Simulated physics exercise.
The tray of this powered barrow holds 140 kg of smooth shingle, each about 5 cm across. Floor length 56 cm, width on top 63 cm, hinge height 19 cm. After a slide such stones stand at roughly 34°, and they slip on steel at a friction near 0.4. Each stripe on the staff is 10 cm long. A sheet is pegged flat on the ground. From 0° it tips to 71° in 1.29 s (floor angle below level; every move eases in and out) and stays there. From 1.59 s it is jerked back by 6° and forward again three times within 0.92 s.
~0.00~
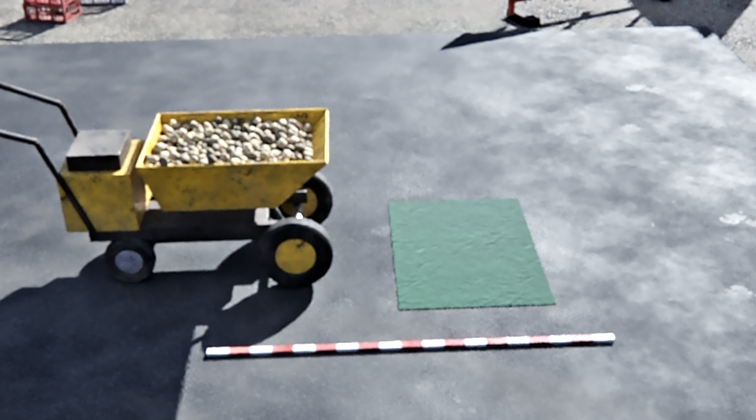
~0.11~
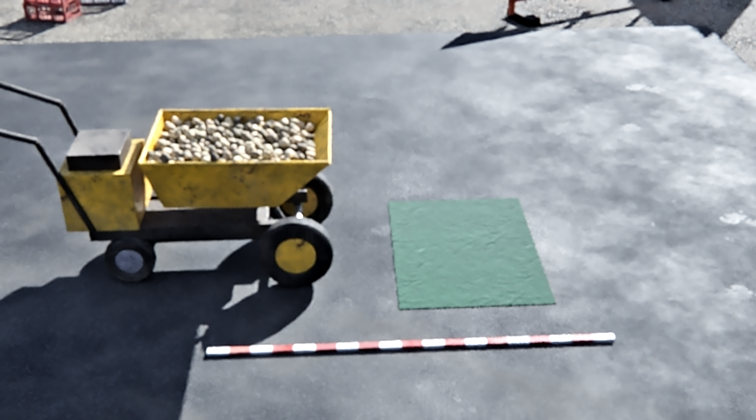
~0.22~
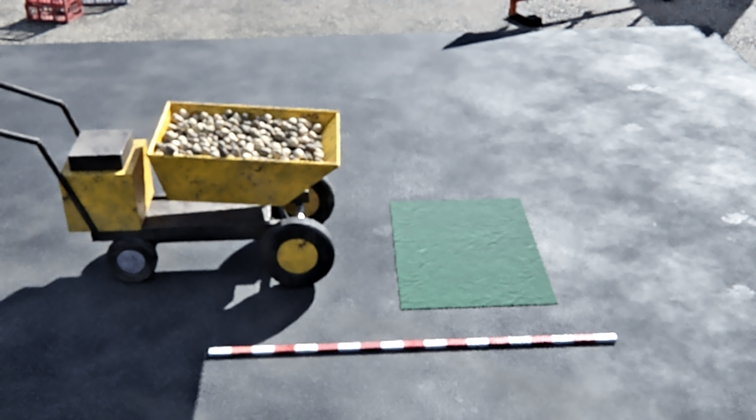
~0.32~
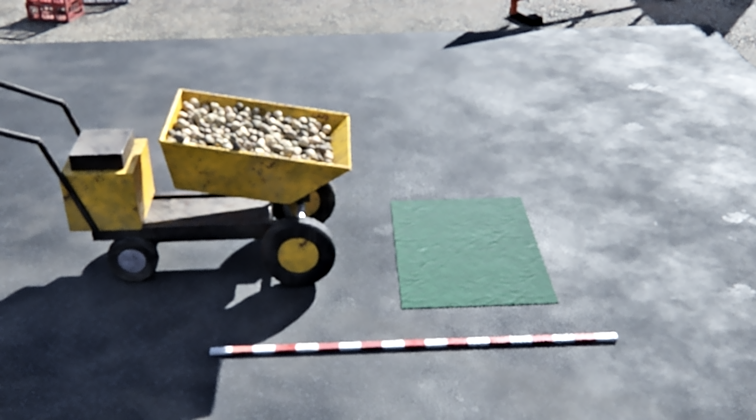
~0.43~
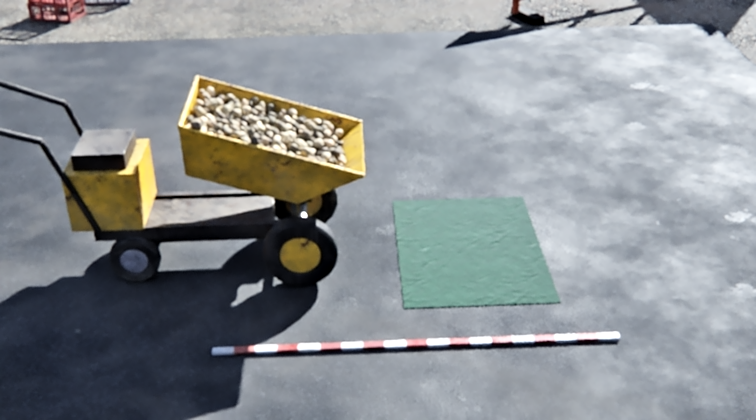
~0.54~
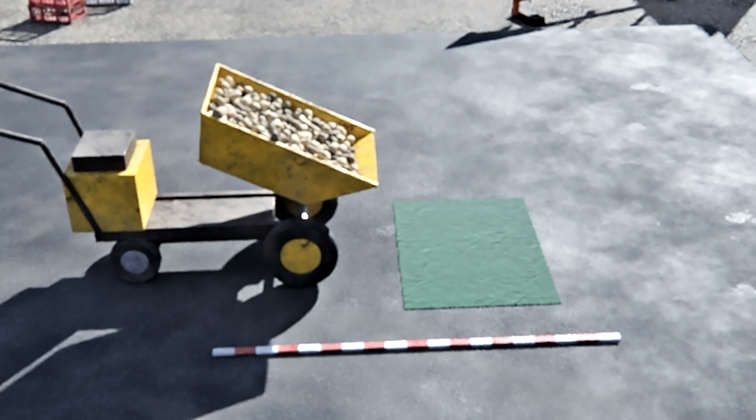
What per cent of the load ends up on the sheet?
Roughly 75 per cent ends on the sheet.
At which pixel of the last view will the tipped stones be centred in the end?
Near (475, 246).
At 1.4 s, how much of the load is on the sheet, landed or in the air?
Some 65 per cent.
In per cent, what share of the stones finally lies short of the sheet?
Some 0 per cent of the load.
After 1.0 s the floor is at 60°; 99 % in the tray, 1 % on the sheet; the foremost stones are at (417, 213).
After 1.4 s the floor is at 71°; 34 % in the tray, 65 % on the sheet, 1 % off the sheet elsewhere; the foremost stones are at (539, 253).
After 3.0 s the floor is at 71°; 0 % in the tray, 2 % short of the sheet, 76 % on the sheet, 22 % off the sheet elsewhere; the foremost stones are at (713, 234).
After 4.9 s the floor is at 71°; 0 % in the tray, 2 % short of the sheet, 76 % on the sheet, 22 % off the sheet elsewhere; the foremost stones are at (713, 234).
